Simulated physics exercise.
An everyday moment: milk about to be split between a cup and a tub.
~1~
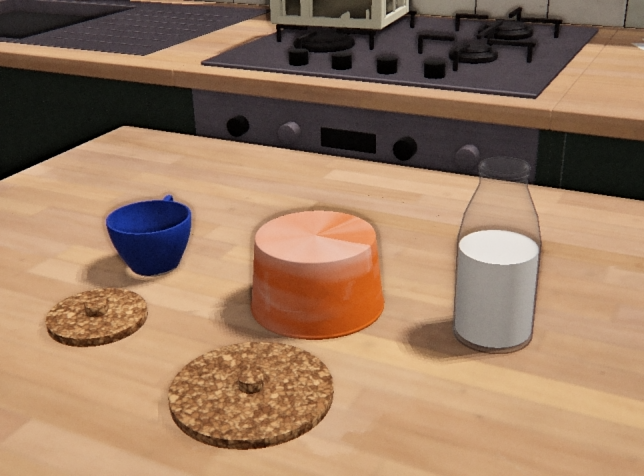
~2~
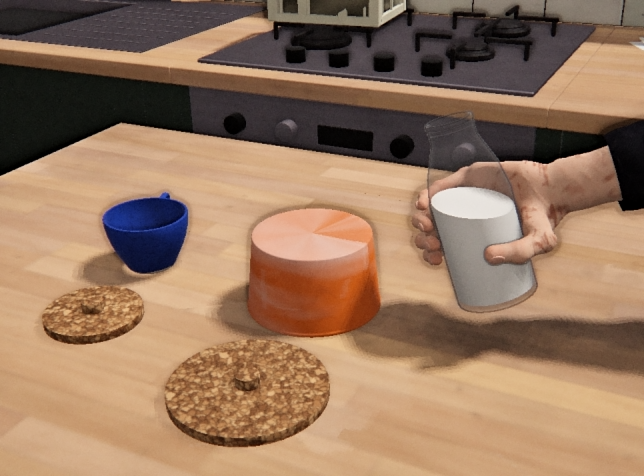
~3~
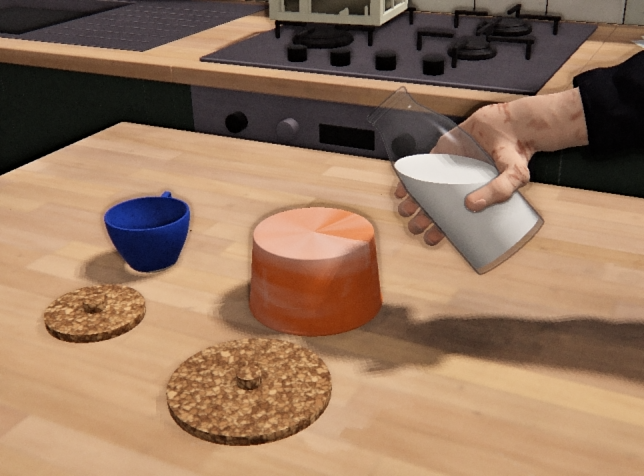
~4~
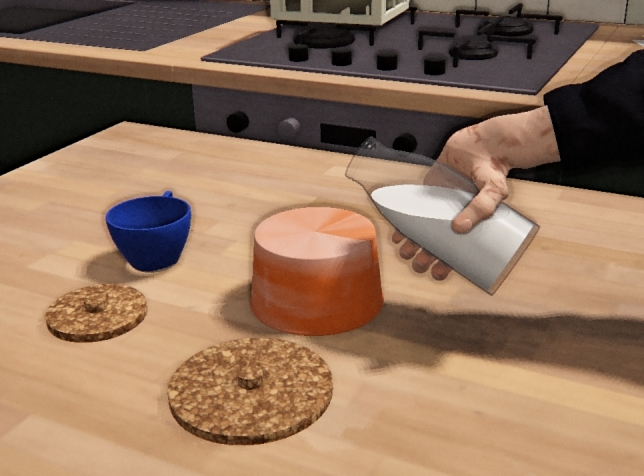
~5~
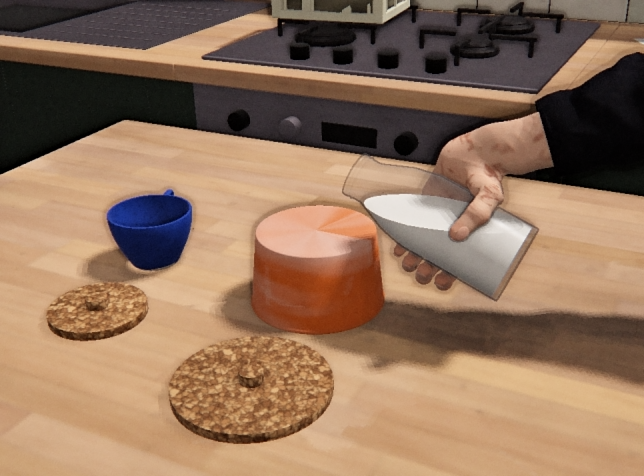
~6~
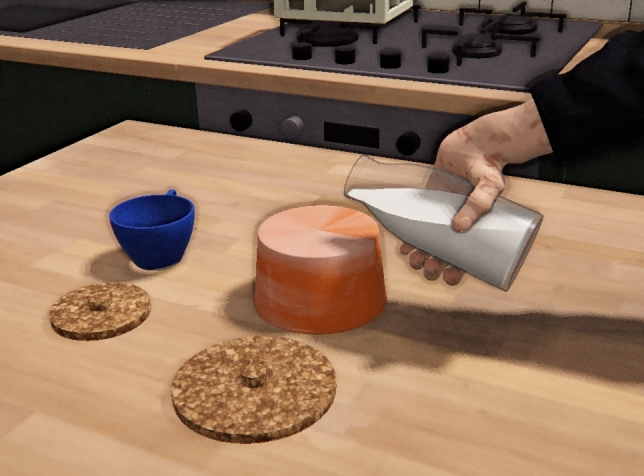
A hand lifting a glass bottle of milk from a wooden counter and tilting it leftward beside an upturned orange tub.
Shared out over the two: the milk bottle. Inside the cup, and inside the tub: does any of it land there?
In the end cup: Inside; tub: Outside.
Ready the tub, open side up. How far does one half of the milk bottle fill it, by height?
My estimate is 20 %.
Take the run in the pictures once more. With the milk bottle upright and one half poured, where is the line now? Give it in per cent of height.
It comes out at some 25 per cent.
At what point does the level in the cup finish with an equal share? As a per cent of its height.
I reckon it comes up near 75 per cent.
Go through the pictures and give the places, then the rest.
In the first picture, at the start; milk bottle (499, 250) about half full; tub (316, 271) upside down; cup (152, 244) open.
In the second picture, a hand has the milk bottle; milk bottle about half full, surface at (472, 203); tub (313, 269) upside down.
In the third picture, tilting; milk bottle (446, 172) tipped 45° with all of its load; cup (151, 240) open.
In the fourth picture, no stream yet; milk bottle (432, 206) tipped 65° with all of its load; tub (316, 268) upside down.
In the fifth picture, still nothing leaves it; milk bottle (431, 217) tipped 70° with all of its load; cup (153, 238) open.
In the sixth picture, on the point of pouring; milk bottle (434, 212) tipped 75° with all of its load; tub (319, 266) upside down; cup (156, 238) open.
Shortly, it runs off the upturned base of the tub.
Then, the milk goes into the cup.
At the finish, the tub is empty, in a puddle; the cup has its share inside.
